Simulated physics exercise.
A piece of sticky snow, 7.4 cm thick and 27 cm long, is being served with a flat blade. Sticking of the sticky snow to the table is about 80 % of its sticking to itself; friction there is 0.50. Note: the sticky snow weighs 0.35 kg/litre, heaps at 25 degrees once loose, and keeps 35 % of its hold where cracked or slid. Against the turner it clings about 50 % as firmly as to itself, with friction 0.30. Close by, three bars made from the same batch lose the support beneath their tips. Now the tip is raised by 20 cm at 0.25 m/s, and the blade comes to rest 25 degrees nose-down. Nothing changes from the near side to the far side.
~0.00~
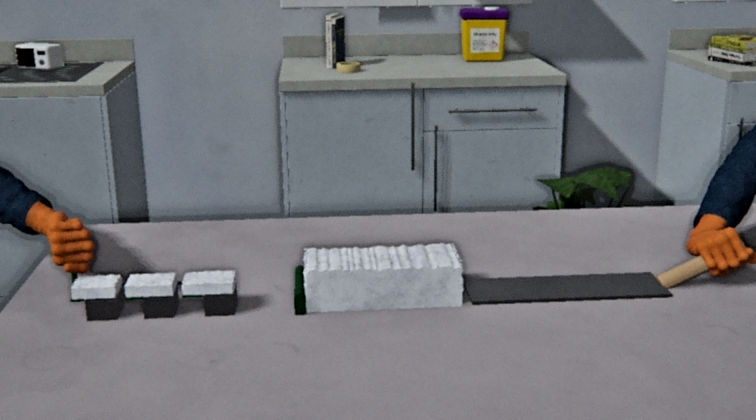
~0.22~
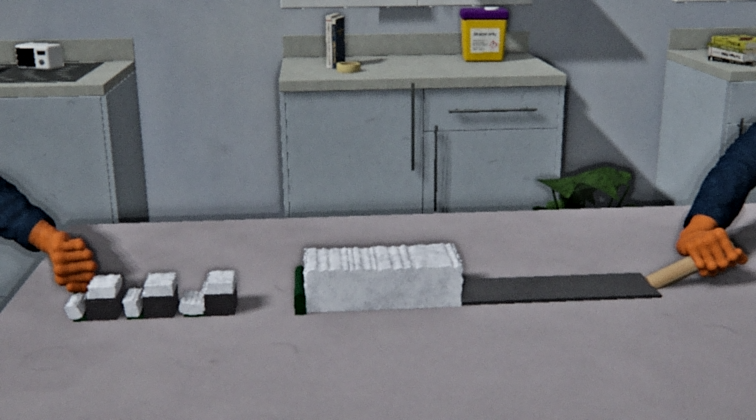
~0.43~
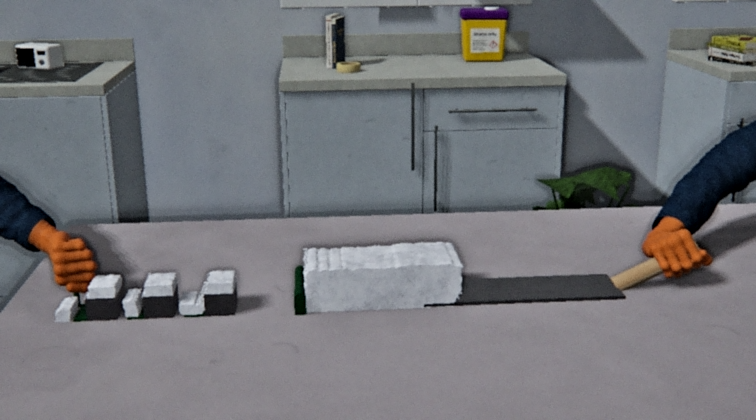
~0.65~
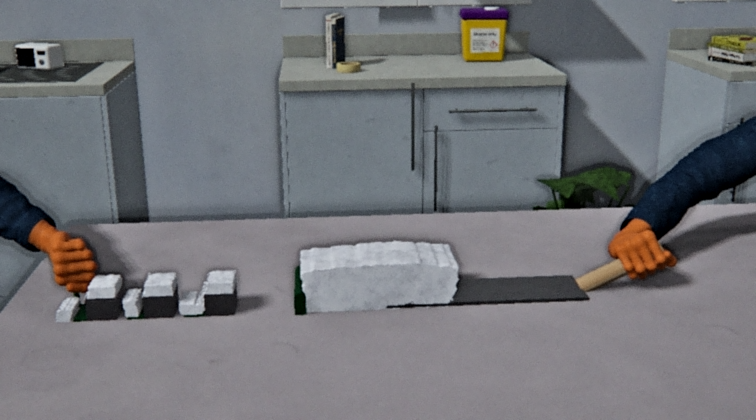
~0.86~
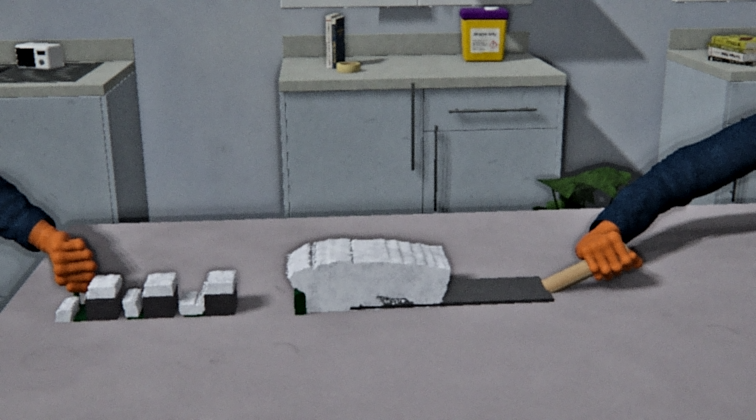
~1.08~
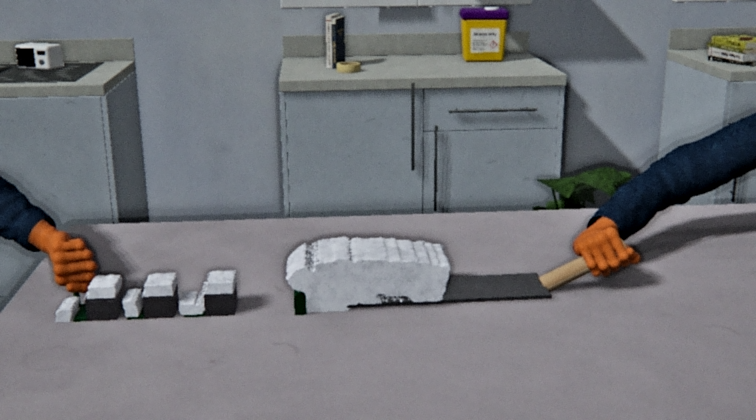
A gloved hand slides a flat dark blade leftward under a block of white snow.
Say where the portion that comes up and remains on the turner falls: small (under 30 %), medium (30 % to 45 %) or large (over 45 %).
It lands in the highest range, over 45 %.
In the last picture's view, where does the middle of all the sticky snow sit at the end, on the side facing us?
You'll find it around (369, 215).
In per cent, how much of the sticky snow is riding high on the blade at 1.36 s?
The answer is near 30 per cent.
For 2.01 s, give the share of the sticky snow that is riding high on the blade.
It should be near 60 per cent.
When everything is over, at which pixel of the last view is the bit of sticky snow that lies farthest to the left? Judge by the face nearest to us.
Look roughly at (265, 309).
After 1.36 s, the tip is 7.3 cm up.
After 1.68 s, the tip is 15 cm up.
After 2.01 s, the tip is 20 cm up and 60 % is riding high on the blade.
After 2.34 s, the tip is 20 cm up and 60 % is riding high on the blade.
After 3.00 s, at the end, the tip is 20 cm up and 60 % is riding high on the blade.
